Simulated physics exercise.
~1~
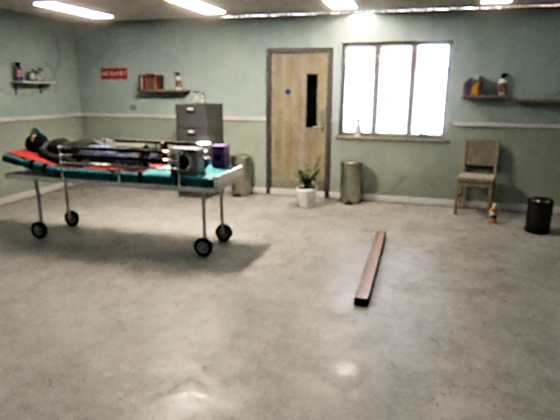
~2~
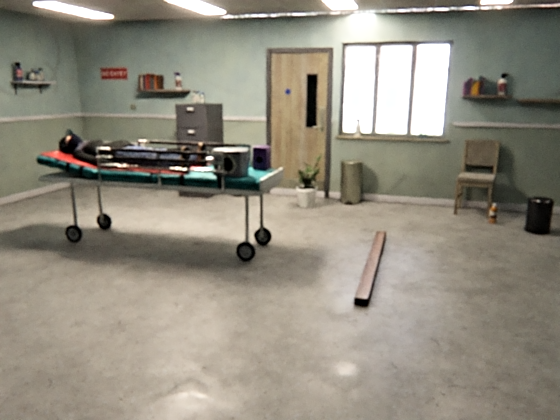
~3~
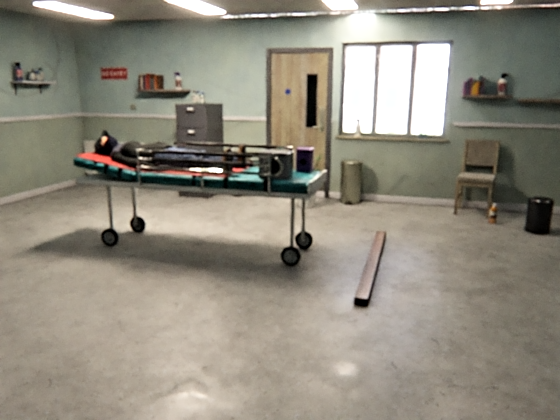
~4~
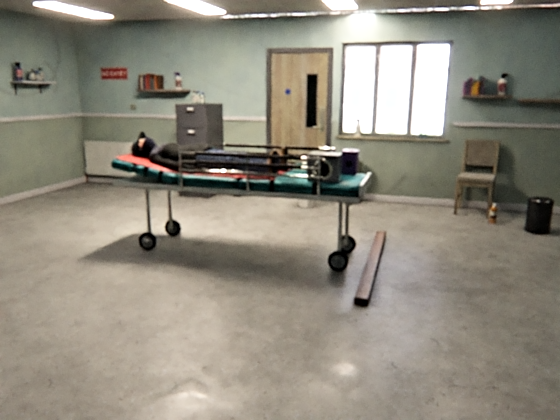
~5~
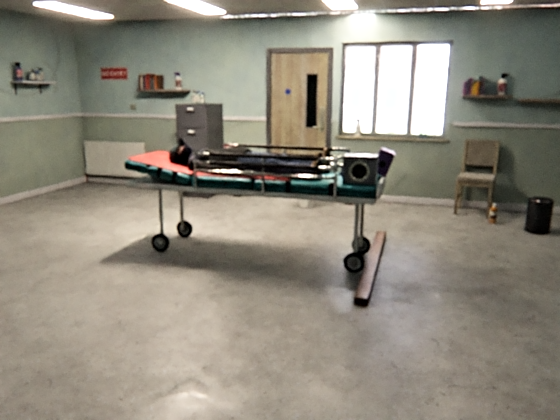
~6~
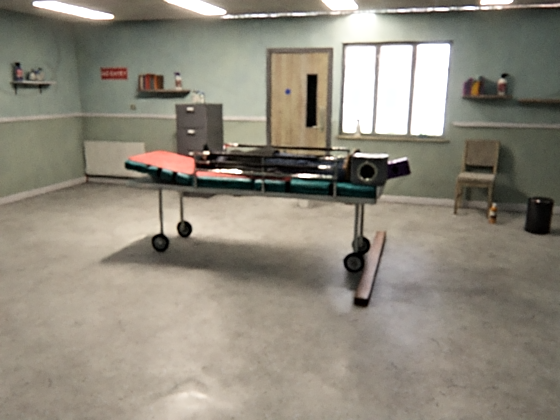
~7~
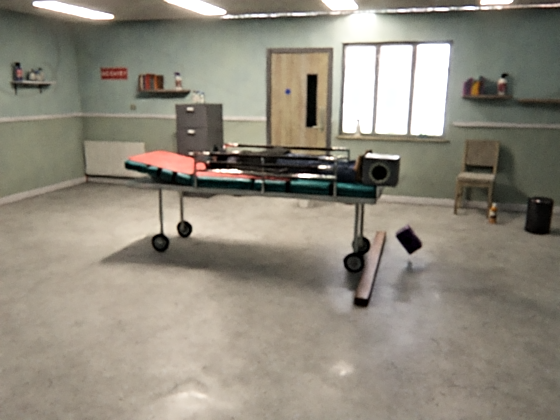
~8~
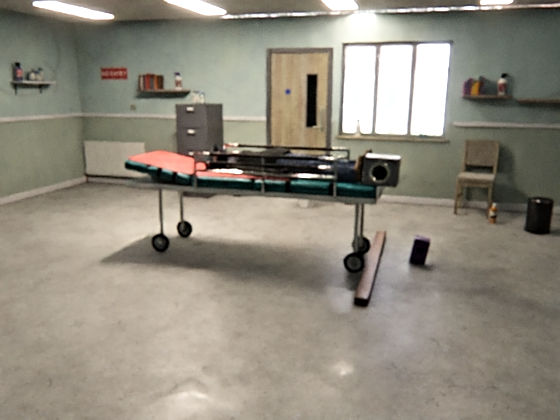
Wheeled stretcher rolling right across a grey room, stopping at a floor sill, its load sliding forward and a purple pump dropping off.
